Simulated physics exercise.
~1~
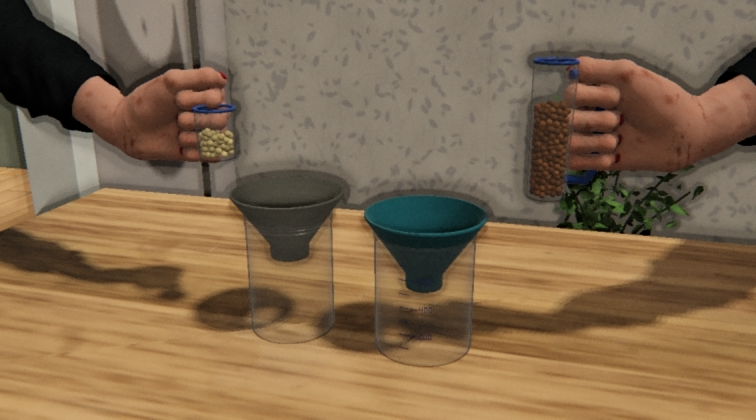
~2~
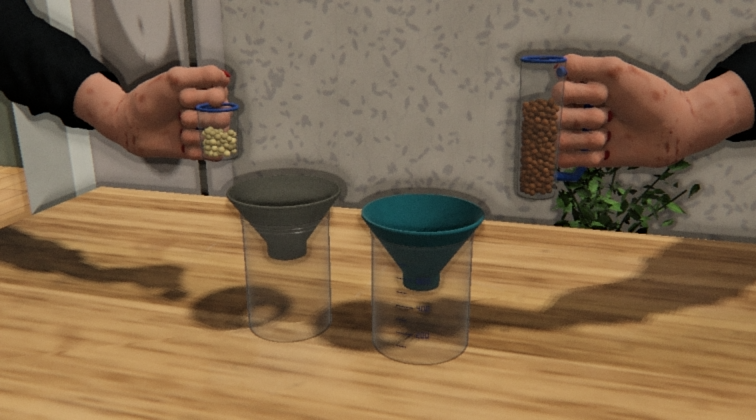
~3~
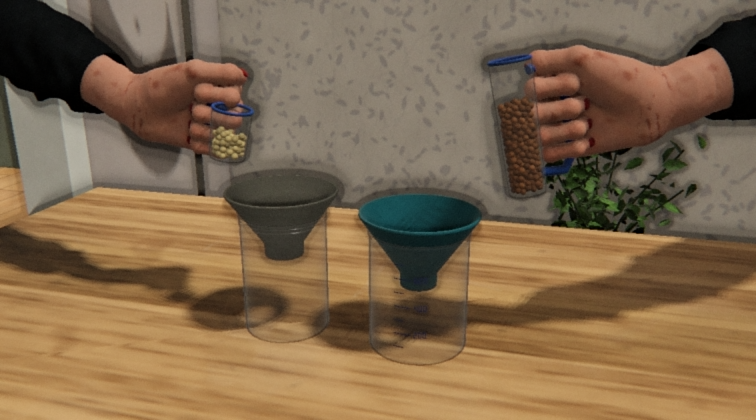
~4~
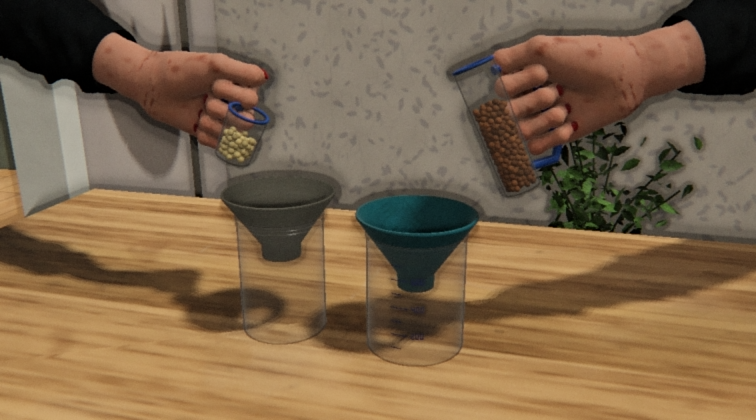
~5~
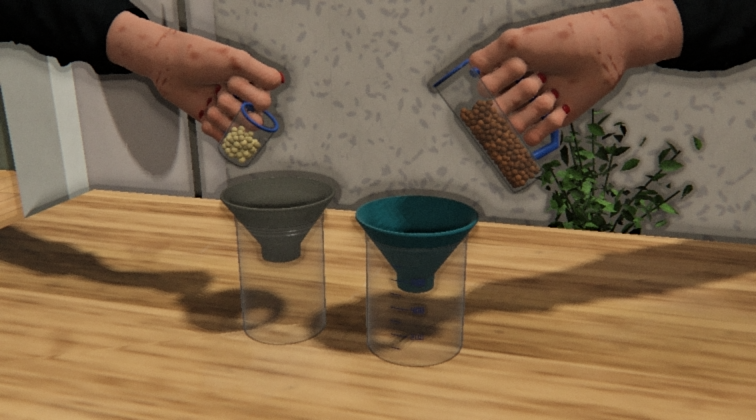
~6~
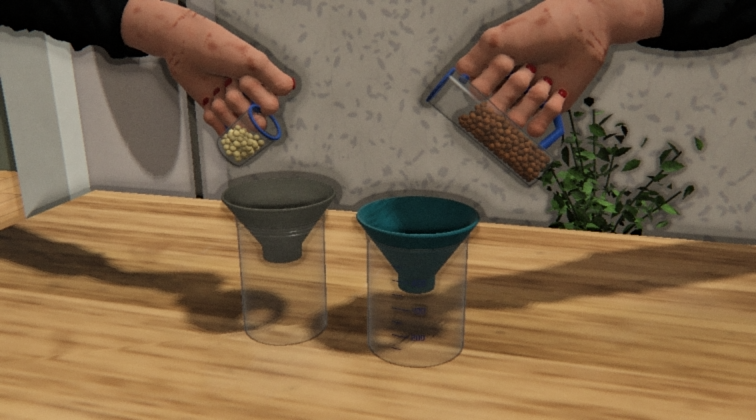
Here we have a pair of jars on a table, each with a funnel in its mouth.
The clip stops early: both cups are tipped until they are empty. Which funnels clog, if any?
The left funnel passes it all; the right one passes it all.
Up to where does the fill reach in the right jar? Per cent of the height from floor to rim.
About 10 %.
Then, 0.41 s after the last picture, left, all still in the cup; right, all still in the cup.
Then, 0.77 s after the last picture, left, about two thirds still in the cup, about a third in or over the funnel, a small part down in the jar; right, nearly all still in the cup, a small part in or over the funnel, a stray few down in the jar.
Then, 1.07 s after the last picture, left, a small part in or over the funnel, most down in the jar; right, about a quarter still in the cup, about half in or over the funnel, about a quarter down in the jar.
At rest, left, all down in the jar; right, all down in the jar.
